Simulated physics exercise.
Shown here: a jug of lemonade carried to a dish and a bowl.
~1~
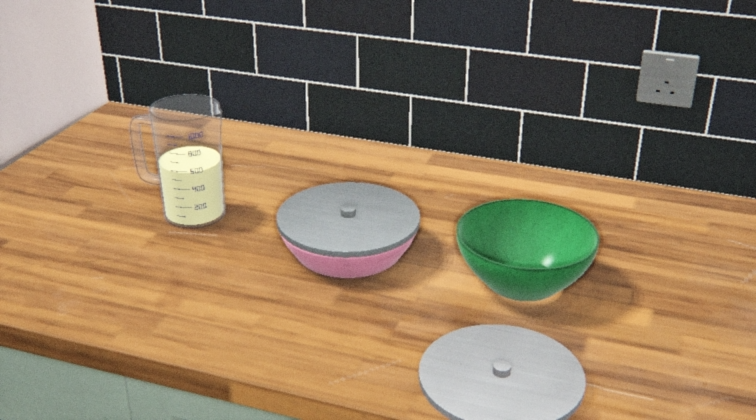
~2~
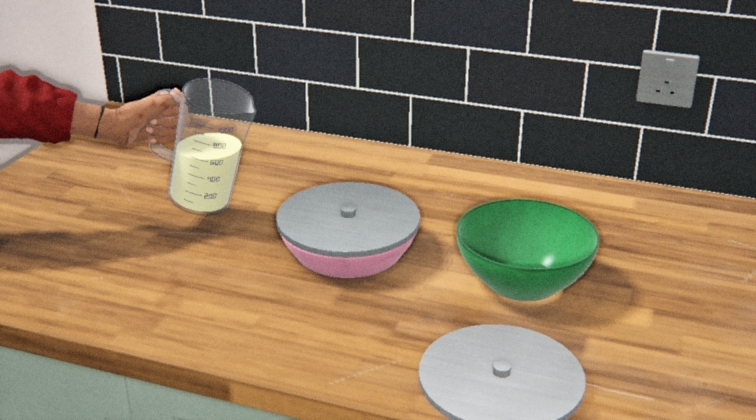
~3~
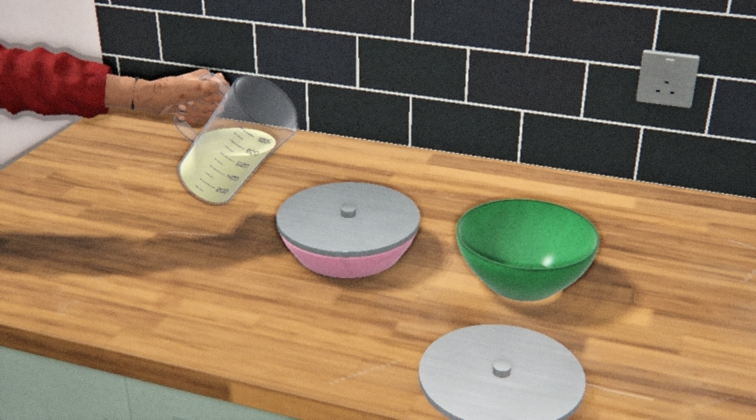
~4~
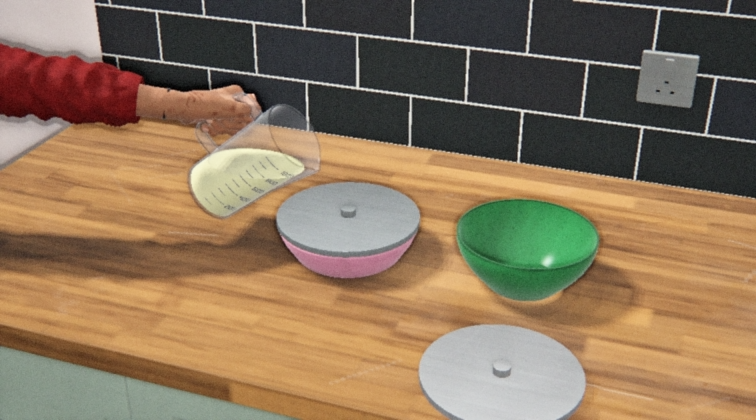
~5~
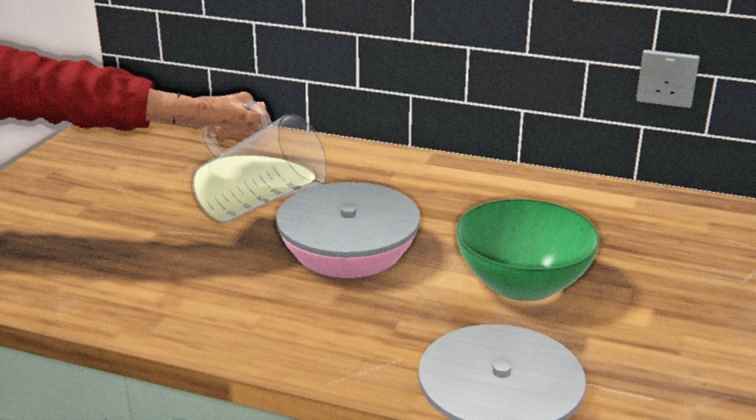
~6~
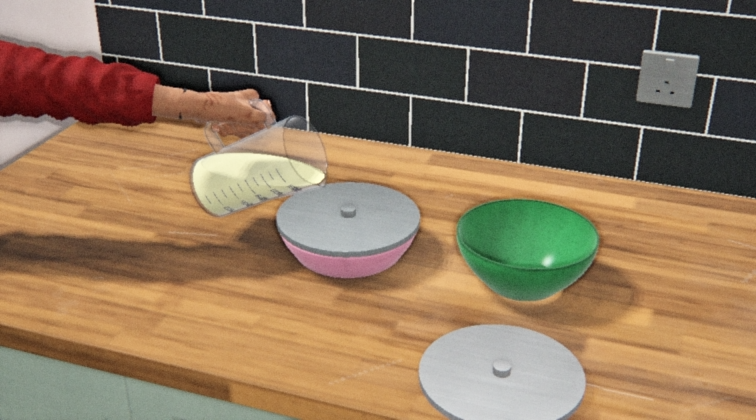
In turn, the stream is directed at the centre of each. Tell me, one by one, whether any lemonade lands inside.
In order: The dish turns it away. The bowl receives it.
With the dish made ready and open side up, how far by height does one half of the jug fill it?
It reaches something close to 35 per cent.
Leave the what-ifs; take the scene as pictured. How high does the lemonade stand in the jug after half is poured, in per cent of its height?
I'd guess around 25 in a hundred.
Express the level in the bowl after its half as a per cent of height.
It comes up to around 35 percent.
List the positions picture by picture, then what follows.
Before the pour; jug (190, 160) about half full; dish (349, 237) with its lid on; bowl (525, 260) open, in the first picture.
The jug is on its way; jug about half full, surface at (208, 146); dish (349, 237) with its lid on, in the second picture.
Tilting; jug (235, 141) tipped 35° with all of its load; bowl (525, 260) open, in the third picture.
No stream yet; jug (253, 163) tipped 50° with all of its load; dish (349, 237) with its lid on, in the fourth picture.
Still nothing leaves it; jug (259, 171) tipped 55° with all of its load; bowl (525, 260) open, in the fifth picture.
On the point of pouring; jug (259, 169) tipped 60° with all of its load; dish (349, 237) with its lid on; bowl (525, 260) open, in the sixth picture.
A moment on, it hits the lid of the dish and runs off.
Further on, the lemonade goes into the bowl.
When it is over, the dish is empty, in a puddle; the bowl has its share inside.
